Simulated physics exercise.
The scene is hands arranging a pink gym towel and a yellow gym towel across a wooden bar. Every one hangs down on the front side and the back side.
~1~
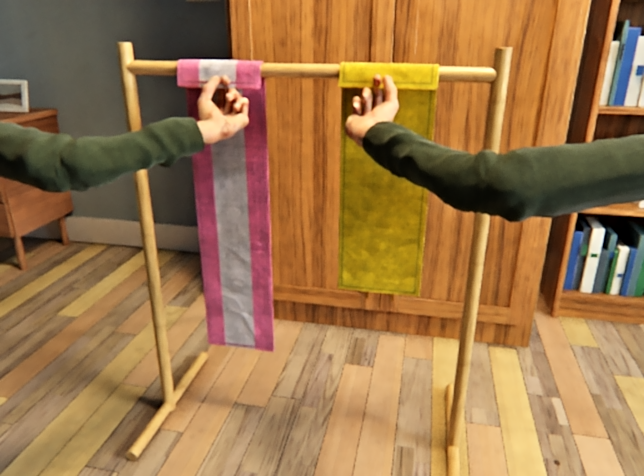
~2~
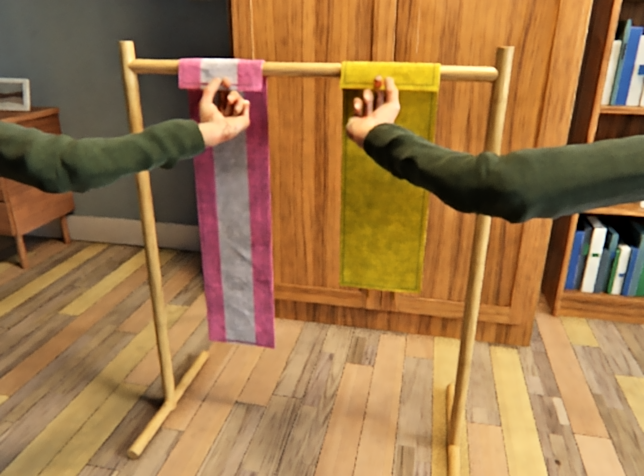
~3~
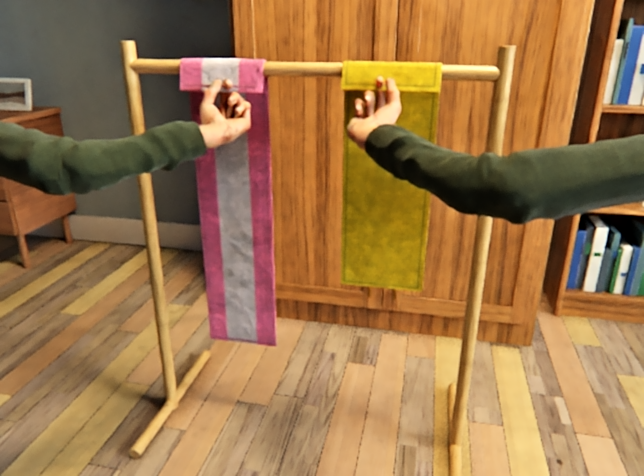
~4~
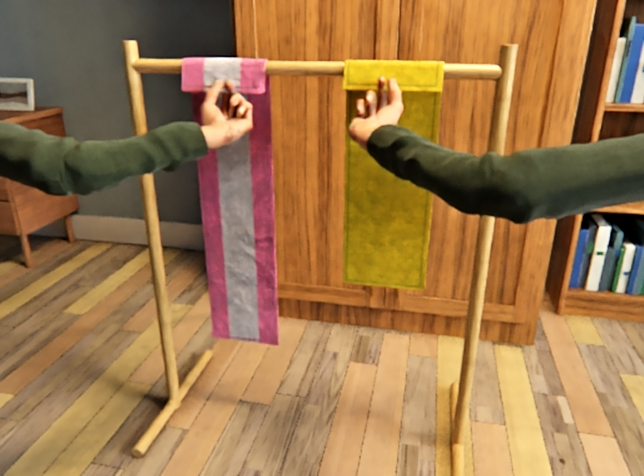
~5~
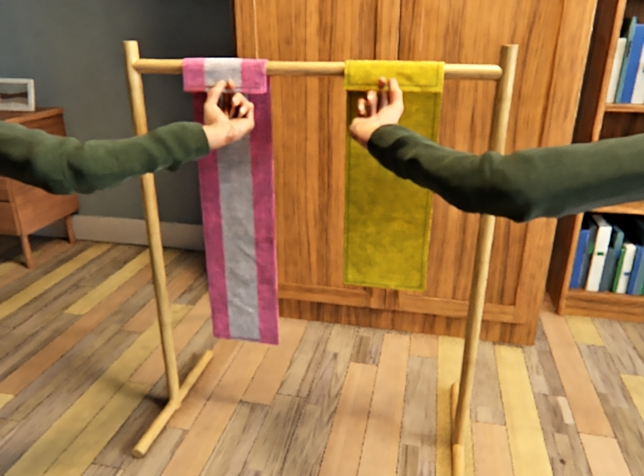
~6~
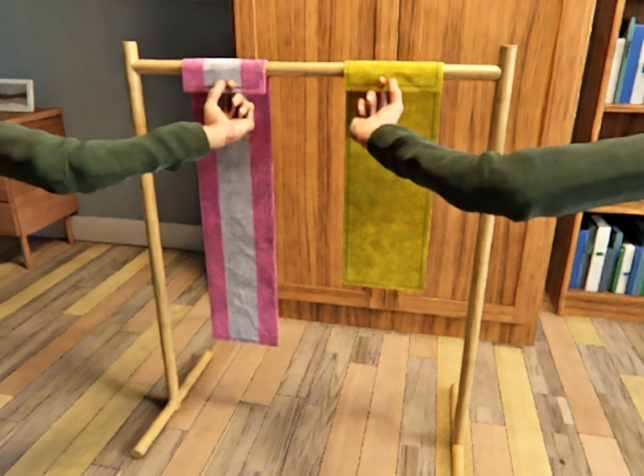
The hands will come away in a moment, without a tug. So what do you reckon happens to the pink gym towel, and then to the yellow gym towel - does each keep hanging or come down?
In the end the pink gym towel fails to stay up; the yellow gym towel fails to stay up.
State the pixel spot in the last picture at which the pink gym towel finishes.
Near (251, 413).
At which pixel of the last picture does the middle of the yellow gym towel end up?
Approx. position: (377, 429).
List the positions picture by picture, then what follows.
Pink gym towel front hem (239, 82), back hem (257, 345); yellow gym towel front hem (363, 81), back hem (358, 286), in the first frame.
Pink gym towel front hem (240, 84); yellow gym towel front hem (364, 83), in the second frame.
Pink gym towel front hem (241, 85); yellow gym towel front hem (366, 84), in the third frame.
Pink gym towel front hem (243, 86); yellow gym towel front hem (367, 83), in the fourth frame.
Pink gym towel front hem (244, 87); yellow gym towel front hem (368, 83), in the fifth frame.
Pink gym towel front hem (244, 86), back hem (261, 340), front far shorter than the back; yellow gym towel front hem (367, 84), back hem (363, 281), front far shorter than the back, in the sixth frame.
Then, 0.42 s later than the last view, pink gym towel clear of the rail and dropping near (244, 319); yellow gym towel clear of the rail and dropping near (380, 340).
Then, 0.64 s later than the last view, pink gym towel in a heap on the floor near (251, 411); yellow gym towel in a heap on the floor near (377, 428).
Finally, pink gym towel in a heap on the floor near (251, 413); yellow gym towel in a heap on the floor near (377, 429). The pink gym towel slips to the floor and the yellow gym towel is pulled off by its long side.
